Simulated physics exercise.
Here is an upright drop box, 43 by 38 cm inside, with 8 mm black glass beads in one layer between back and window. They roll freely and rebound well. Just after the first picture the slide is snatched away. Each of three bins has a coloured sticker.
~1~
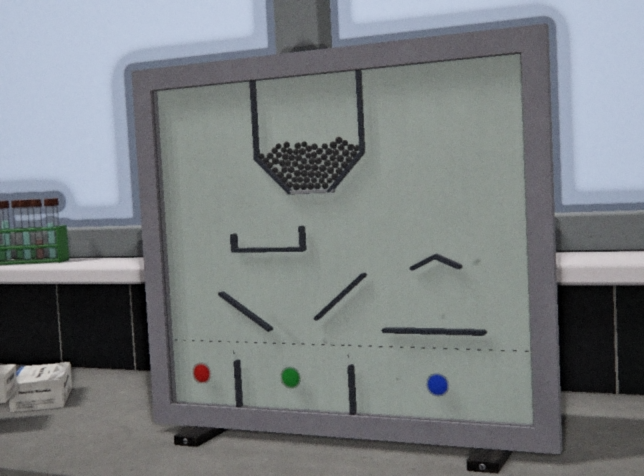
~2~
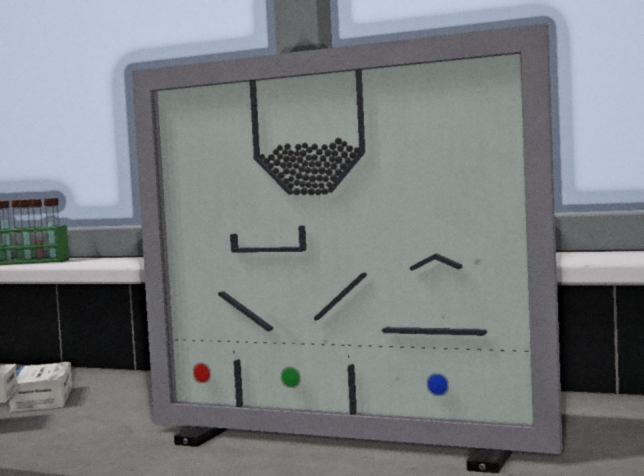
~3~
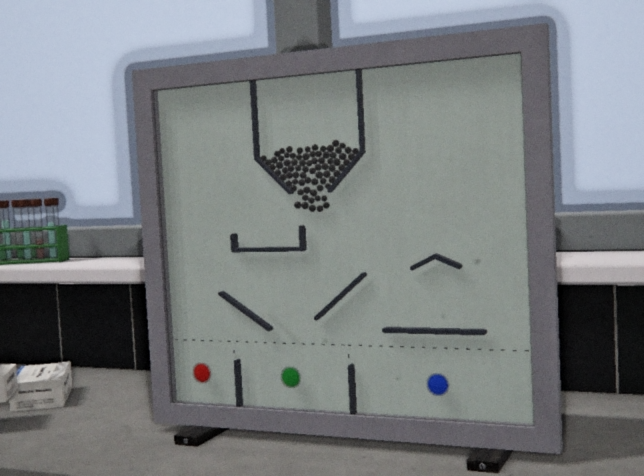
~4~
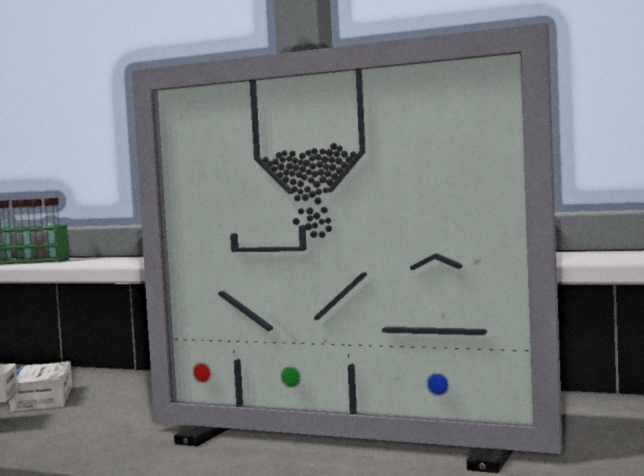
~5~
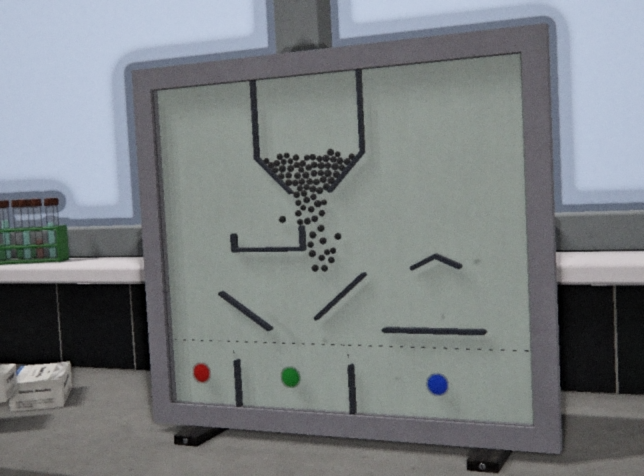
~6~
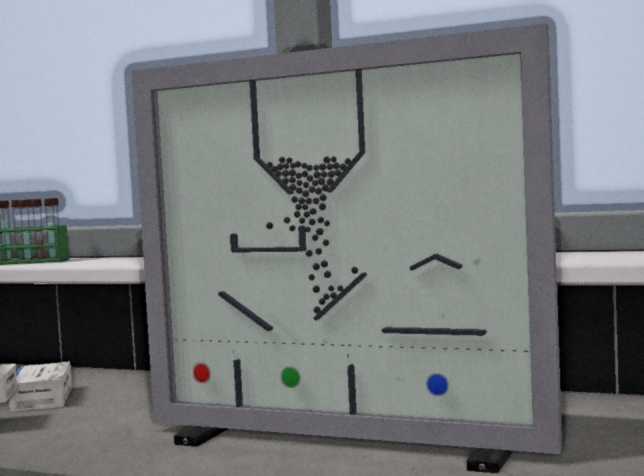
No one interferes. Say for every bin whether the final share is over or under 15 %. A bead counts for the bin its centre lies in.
Red: Under; blue: Under; green: Over 15 %.
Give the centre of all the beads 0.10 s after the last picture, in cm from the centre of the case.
Some 3 cm left and 1 cm below.
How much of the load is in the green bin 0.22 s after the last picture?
About 35 per cent.
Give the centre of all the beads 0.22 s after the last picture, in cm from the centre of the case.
About 5 cm left and 7 cm below.
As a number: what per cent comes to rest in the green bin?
Roughly 80 per cent.
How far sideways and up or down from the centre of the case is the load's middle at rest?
Some 6 cm left and 14 cm below.
Then, 0.10 s later than the last picture, the beads' middle is 3 cm left of and 1 cm below the centre; green 10 %.
Then, 0.22 s later than the last picture, the beads' middle is 5 cm left of and 7 cm below the centre; green 35 %.
Then, 0.45 s later than the last picture, the beads' middle is 6 cm left of and 13 cm below the centre; green 75 %.
At rest 1.9 s after the last picture, red 0 %, blue 0 %, green 80 %, elsewhere 15 %.
